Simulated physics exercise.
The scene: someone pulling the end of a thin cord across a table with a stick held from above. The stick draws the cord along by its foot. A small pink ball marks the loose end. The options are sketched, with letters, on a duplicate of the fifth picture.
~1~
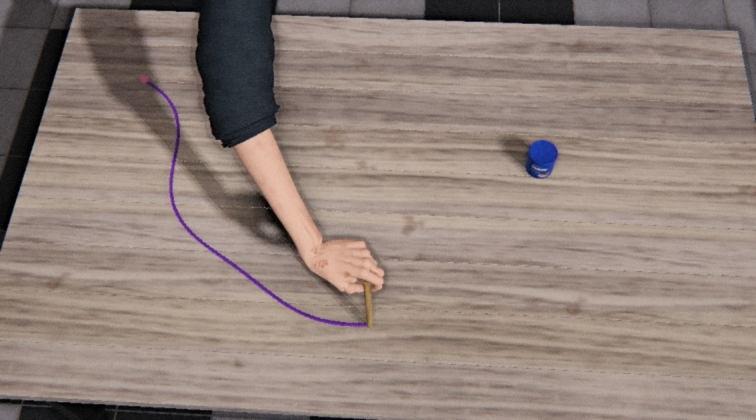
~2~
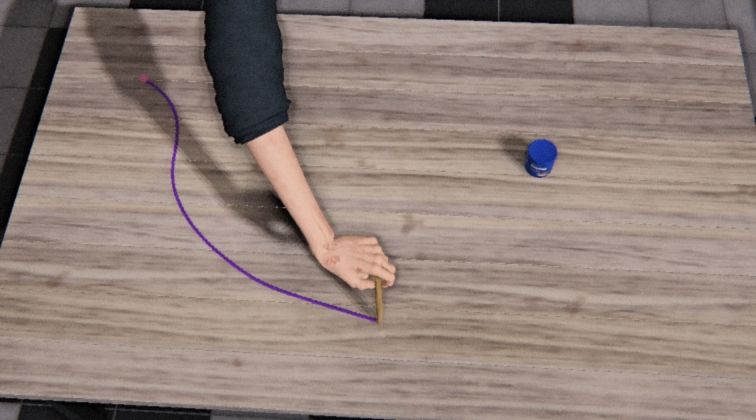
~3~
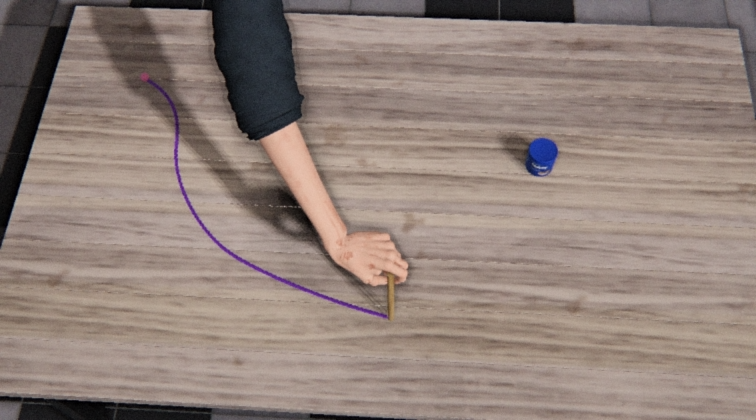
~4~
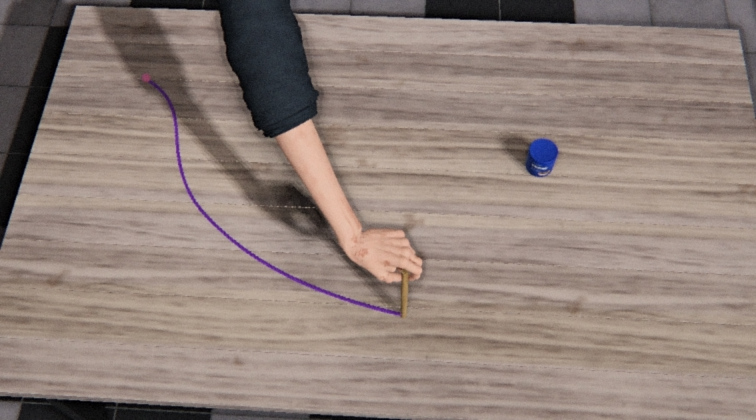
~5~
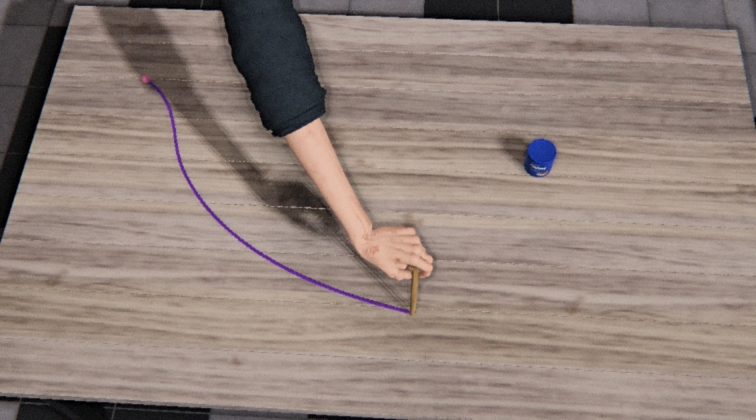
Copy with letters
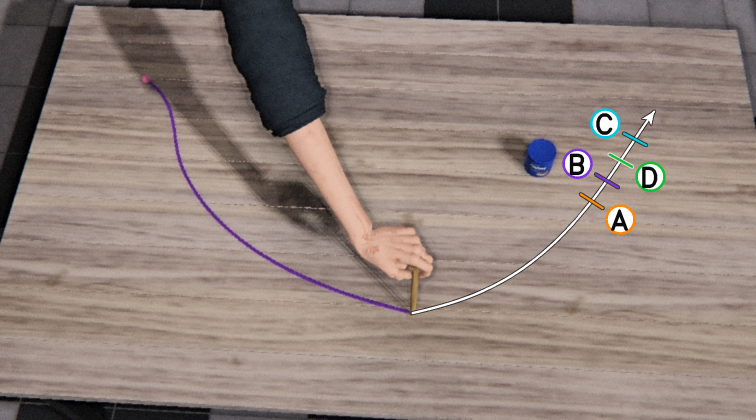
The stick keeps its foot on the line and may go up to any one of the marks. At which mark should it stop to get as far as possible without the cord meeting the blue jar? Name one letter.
As far as tick D.
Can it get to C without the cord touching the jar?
No.
On the marked copy, A at (592, 201); B at (607, 181); C at (635, 139); D at (621, 161); the route from (412, 313) via (569, 228) to (654, 111).
With D. Early on, foot of the stick (508, 278), middle of the cord (297, 226), free end (165, 109).
Further on, foot of the stick (577, 219), middle of the cord (363, 220), free end (191, 140).
At the end, foot of the stick (621, 161), middle of the cord (420, 201), free end (226, 162); nothing has been touched.
As for the rest, A is safe but short; B is safe but short; C brings the cord against the jar.
